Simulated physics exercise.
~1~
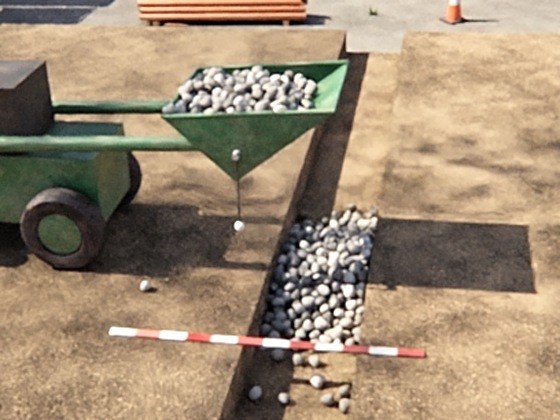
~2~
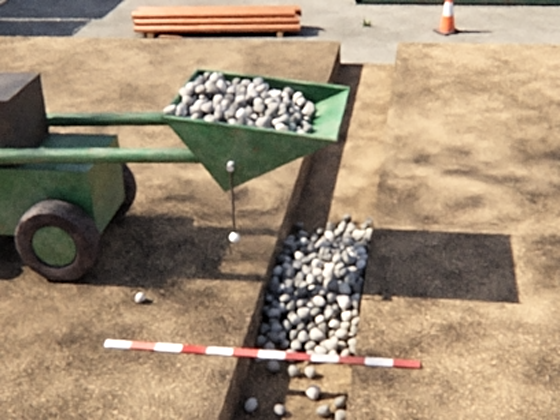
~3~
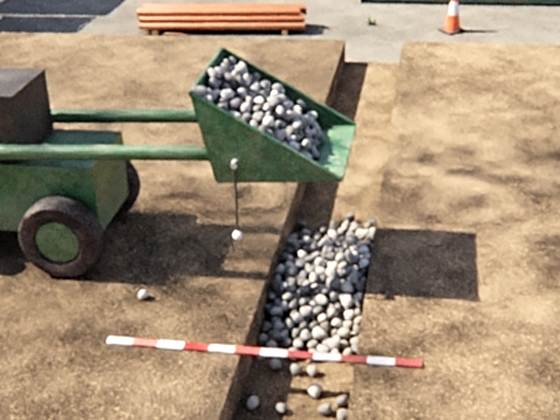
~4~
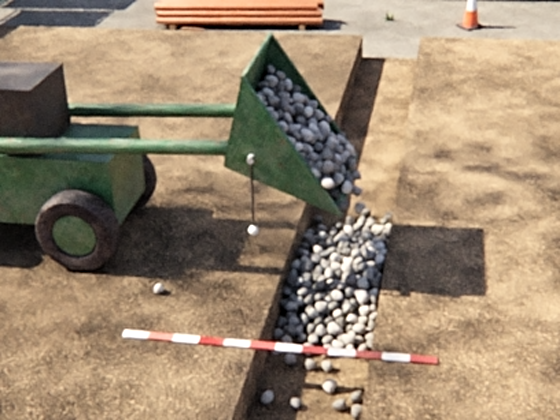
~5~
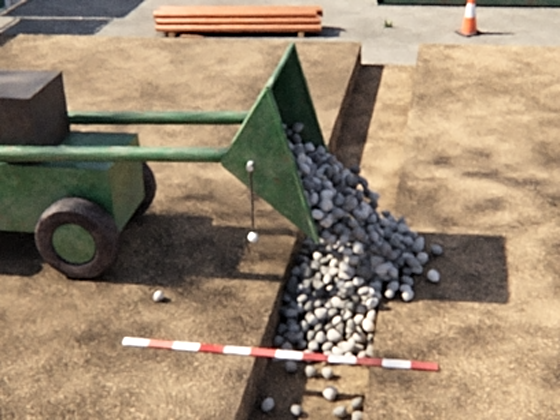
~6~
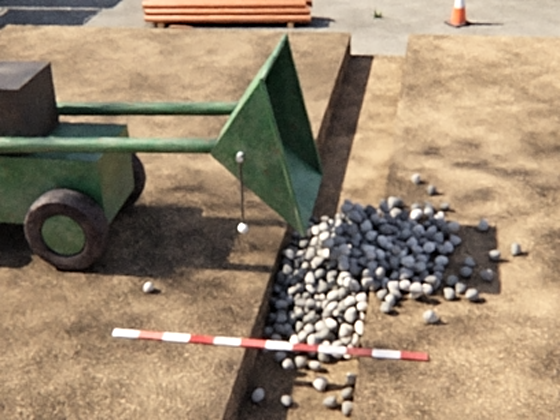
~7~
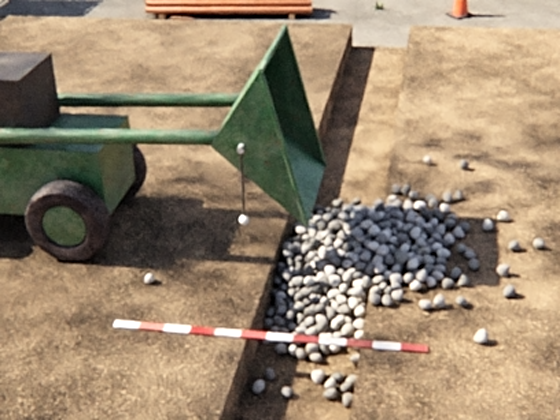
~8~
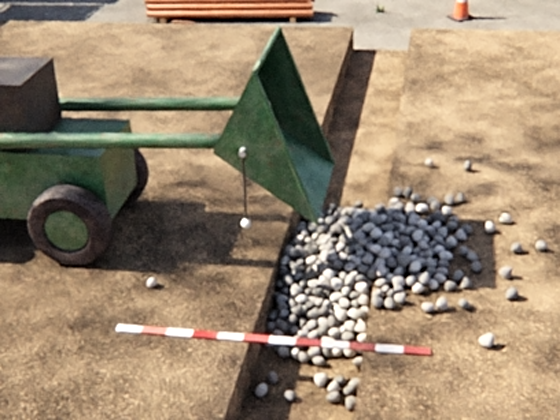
On a sunlit dirt site, a green loader tips grey cobbles onto a pile in a trench, some scattering beyond its far side.
